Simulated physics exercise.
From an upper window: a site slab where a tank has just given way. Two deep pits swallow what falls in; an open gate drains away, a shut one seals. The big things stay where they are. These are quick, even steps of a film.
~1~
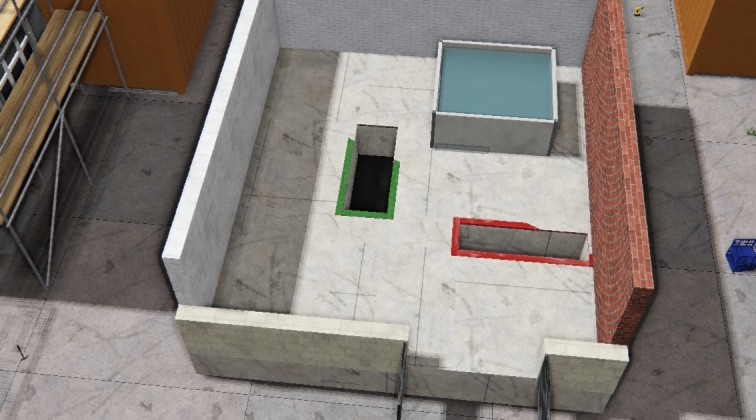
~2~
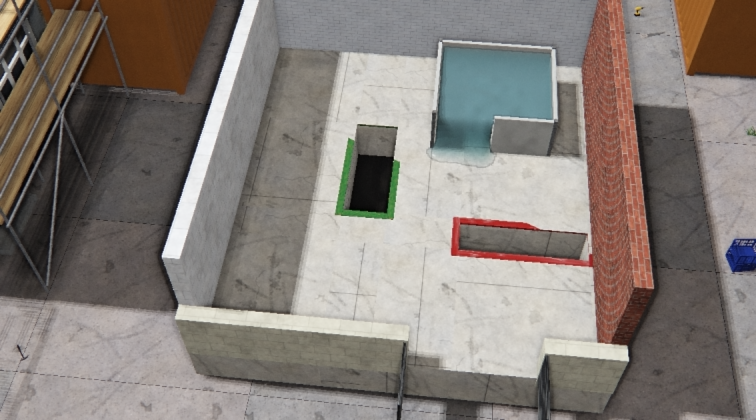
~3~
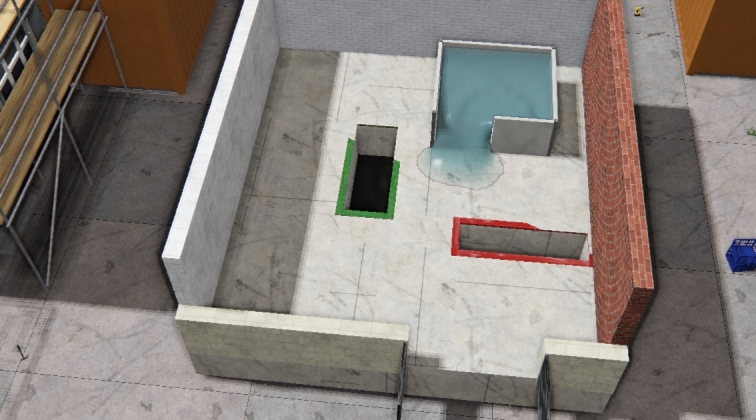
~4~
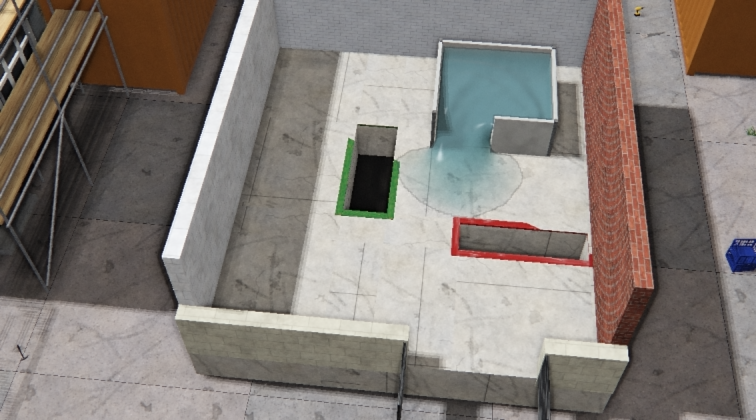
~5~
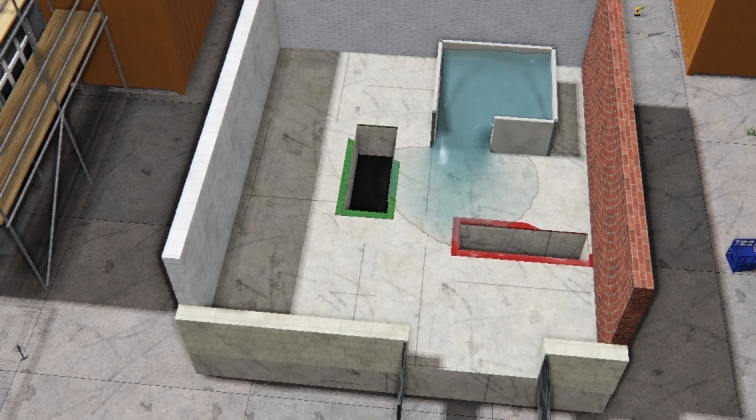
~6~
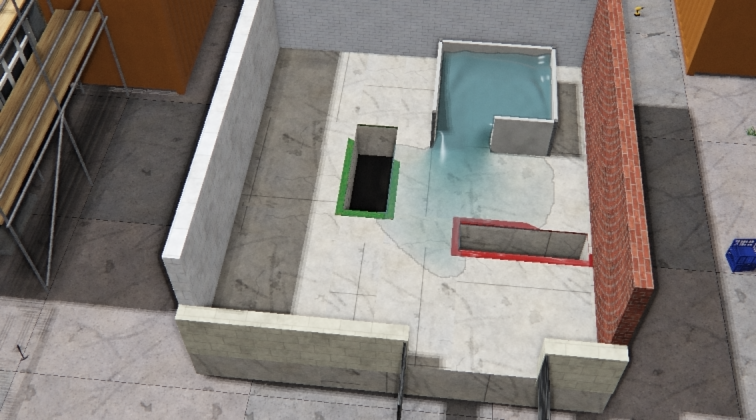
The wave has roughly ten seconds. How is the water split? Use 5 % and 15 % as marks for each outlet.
One by one: The gate takes from 5 to 15 %; the green pit takes over 15 %; the red pit takes over 15 %.
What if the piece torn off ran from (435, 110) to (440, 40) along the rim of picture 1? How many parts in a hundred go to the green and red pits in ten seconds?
Roughly, in per cent: Green 45, red 6.
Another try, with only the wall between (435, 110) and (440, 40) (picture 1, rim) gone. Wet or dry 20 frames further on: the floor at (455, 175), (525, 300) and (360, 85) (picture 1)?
As listed: Clear, not flooded, under water.
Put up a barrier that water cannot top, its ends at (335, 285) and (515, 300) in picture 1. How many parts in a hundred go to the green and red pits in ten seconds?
Roughly, in per cent: Green 15, red 40.
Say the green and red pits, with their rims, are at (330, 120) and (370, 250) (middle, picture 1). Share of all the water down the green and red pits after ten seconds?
Roughly, in per cent: Green 0, red 40.
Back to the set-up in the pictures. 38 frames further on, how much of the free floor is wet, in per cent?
Near 60 in a hundred.
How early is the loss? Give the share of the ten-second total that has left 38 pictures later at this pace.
I make it 80 per cent.
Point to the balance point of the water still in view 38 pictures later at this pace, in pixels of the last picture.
At about (404, 187).
A moment on, water covers 30 % of the floor; the gate 0 %, the green pit 3 %, the red pit 7 %.
Next, water covers 35 % of the floor; the gate 2 %, the green pit 6 %, the red pit 13 %.
Then, water covers 40 % of the floor; the gate 6 %, the green pit 9 %, the red pit 20 %.
Later, water covers 60 % of the floor; the gate 10 %, the green pit 13 %, the red pit 27 %.
In the end, water covers 65 % of the floor; the gate 13 %, the green pit 18 %, the red pit 32 %.
